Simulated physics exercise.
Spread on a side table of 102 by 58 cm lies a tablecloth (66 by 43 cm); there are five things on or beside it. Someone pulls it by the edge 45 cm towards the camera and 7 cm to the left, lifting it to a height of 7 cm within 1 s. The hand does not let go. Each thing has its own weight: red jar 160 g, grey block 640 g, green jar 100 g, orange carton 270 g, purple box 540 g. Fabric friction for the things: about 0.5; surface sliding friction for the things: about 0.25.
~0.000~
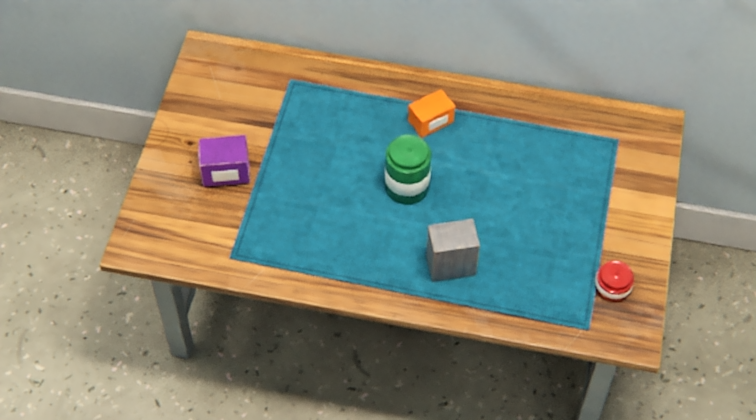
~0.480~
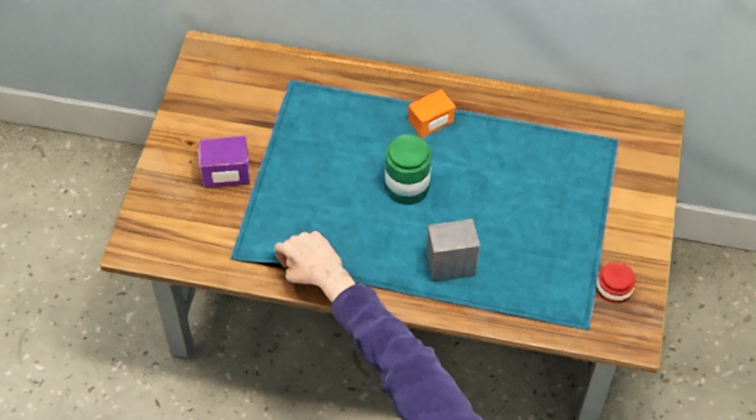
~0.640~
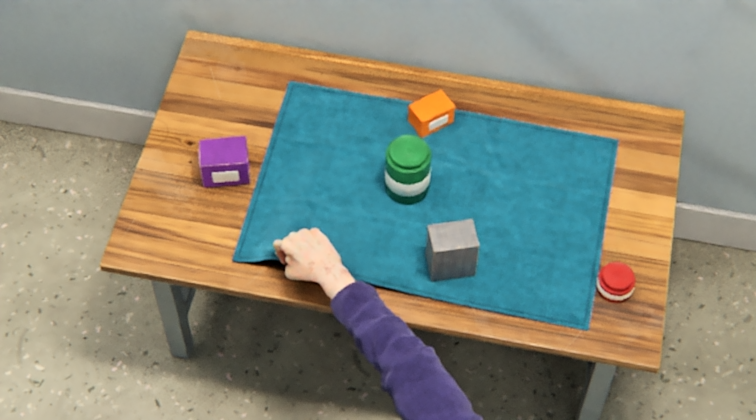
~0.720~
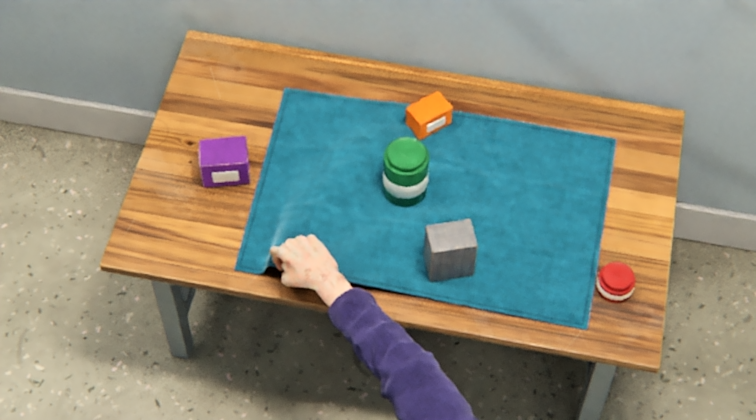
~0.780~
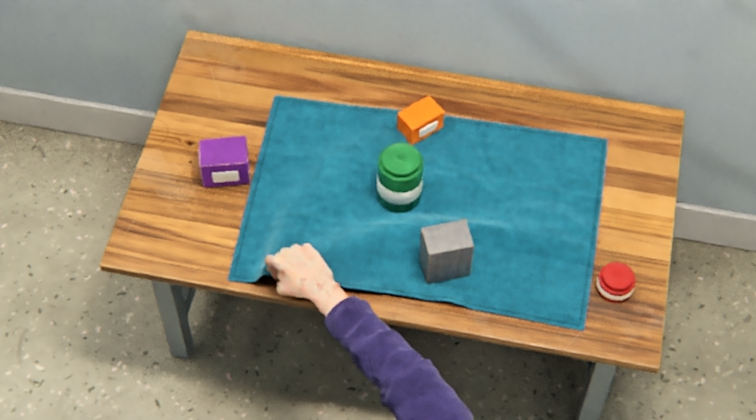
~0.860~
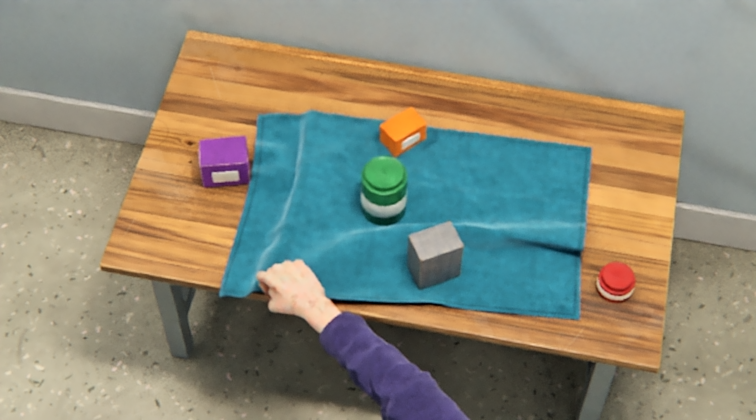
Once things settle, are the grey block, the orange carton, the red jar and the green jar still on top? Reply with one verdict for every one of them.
The grey block will come off; the orange carton will come off; the red jar will not come off; the green jar will come off.
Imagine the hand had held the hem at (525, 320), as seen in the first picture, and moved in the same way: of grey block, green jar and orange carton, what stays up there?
Grey block is lost, green jar is lost, orange carton is left on top.
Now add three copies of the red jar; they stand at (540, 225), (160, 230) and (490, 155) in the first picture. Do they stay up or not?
Respectively, the copies end as follows: Gone from the top, still in place, gone from the top.
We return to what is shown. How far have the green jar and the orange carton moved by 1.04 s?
The green jar is 20 cm out, the orange carton 20 cm.
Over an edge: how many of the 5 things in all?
Total: 3.
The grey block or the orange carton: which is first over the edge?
It's the grey one that goes before the other.
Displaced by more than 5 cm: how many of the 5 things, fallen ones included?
The count is 3.
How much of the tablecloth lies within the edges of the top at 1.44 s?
Share within the edges: Approx. 20 %.
At 1.0 s, 85 % of the tablecloth is still over the top; orange carton 19 cm off its start, green jar 18 cm off its start, grey block 11 cm off its start.
At 1.2 s, 60 % of the tablecloth is still over the top; orange carton 36 cm off its start, green jar 32 cm off its start, grey block 22 cm off its start.
At 1.4 s, 20 % of the tablecloth is still over the top; orange carton 51 cm off its start at (225, 260), green jar 48 cm off its start at (233, 359), grey block over the edge.
At 1.6 s, 0 % of the tablecloth is still over the top; orange carton over the edge, green jar over the edge, grey block over the edge.
At 3.2 s, 0 % of the tablecloth is still over the top; orange carton over the edge, grey block over the edge, green jar over the edge, red jar 0 cm off its start at (618, 275).
